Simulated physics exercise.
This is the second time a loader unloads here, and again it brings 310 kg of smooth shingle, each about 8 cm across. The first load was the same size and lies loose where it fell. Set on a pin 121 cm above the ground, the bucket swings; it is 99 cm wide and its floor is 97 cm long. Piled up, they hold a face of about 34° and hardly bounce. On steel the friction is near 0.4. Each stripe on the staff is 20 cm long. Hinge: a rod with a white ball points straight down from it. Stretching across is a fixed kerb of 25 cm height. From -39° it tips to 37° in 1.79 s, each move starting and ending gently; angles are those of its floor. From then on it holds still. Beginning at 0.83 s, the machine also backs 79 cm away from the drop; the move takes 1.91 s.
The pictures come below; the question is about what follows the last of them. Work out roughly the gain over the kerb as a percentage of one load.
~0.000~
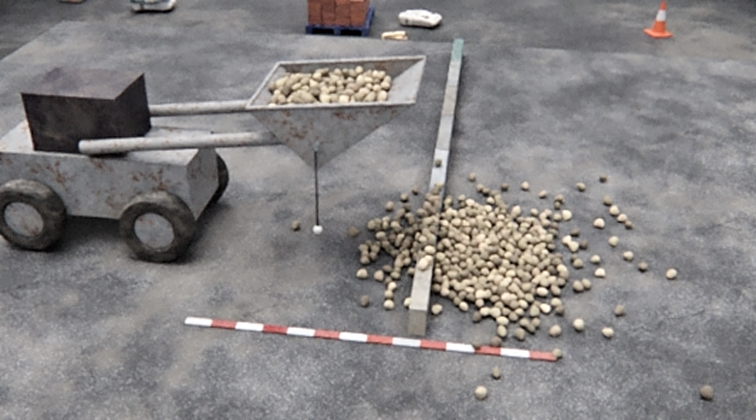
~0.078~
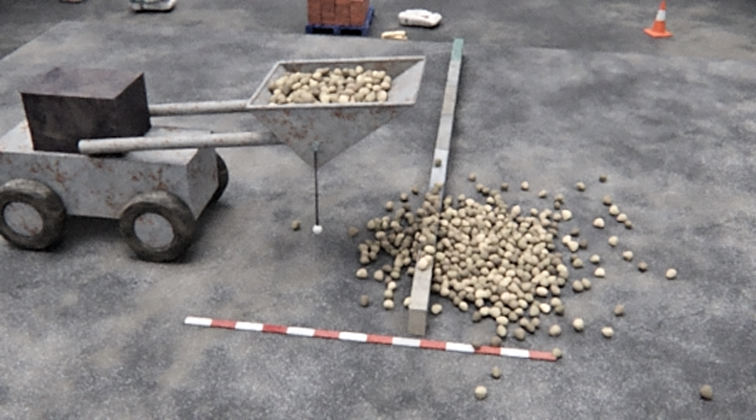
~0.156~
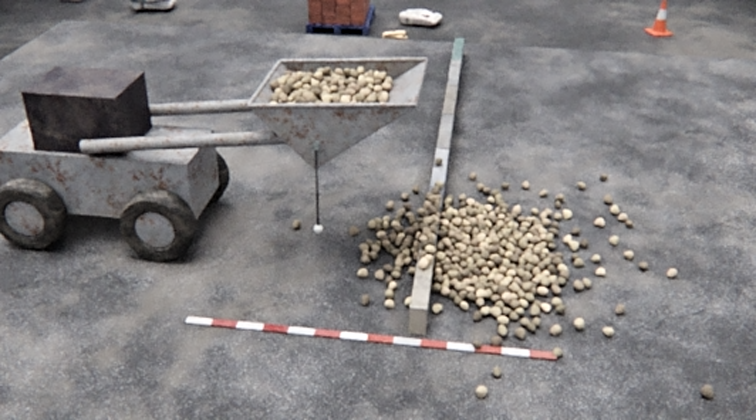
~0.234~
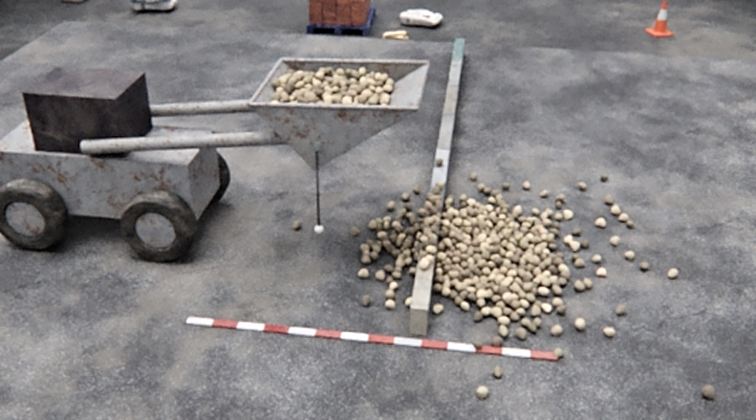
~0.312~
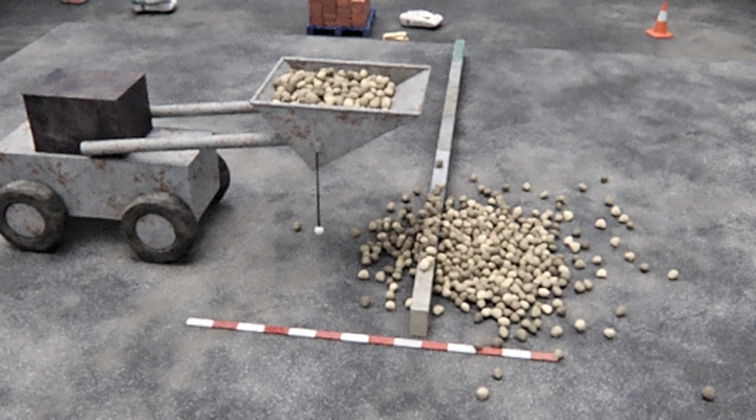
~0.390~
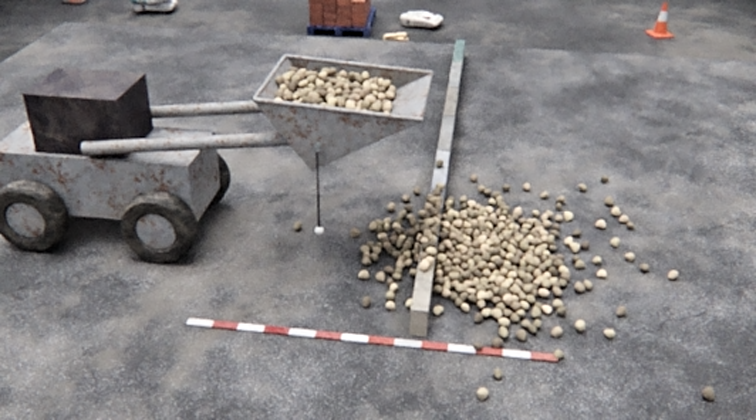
Close to 1 parts in a hundred.
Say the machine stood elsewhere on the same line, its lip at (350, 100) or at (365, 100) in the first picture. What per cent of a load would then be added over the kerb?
About 0 and 0 per cent.
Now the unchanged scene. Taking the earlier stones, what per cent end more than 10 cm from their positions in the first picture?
Roughly 5 percent.
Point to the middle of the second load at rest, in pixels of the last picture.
Near (382, 239).
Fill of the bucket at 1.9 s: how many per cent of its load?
Near 25 per cent of the load is held.
After 1.3 s the floor is at 25°; in per cent of one load, 98 in the bucket, 20 on this side of the kerb, 82 over the kerb; the foremost stones are at (638, 247).
After 1.9 s the floor is at 37°; in per cent of one load, 23 in the bucket, 94 on this side of the kerb, 83 over the kerb; the foremost stones are at (638, 247).
After 3.2 s the floor is at 37°; in per cent of one load, 0 in the bucket, 117 on this side of the kerb, 83 over the kerb; the foremost stones are at (638, 247).
After 5.8 s the floor is at 37°; in per cent of one load, 0 in the bucket, 117 on this side of the kerb, 83 over the kerb; the foremost stones are at (638, 247). Net gain over the kerb, 1.
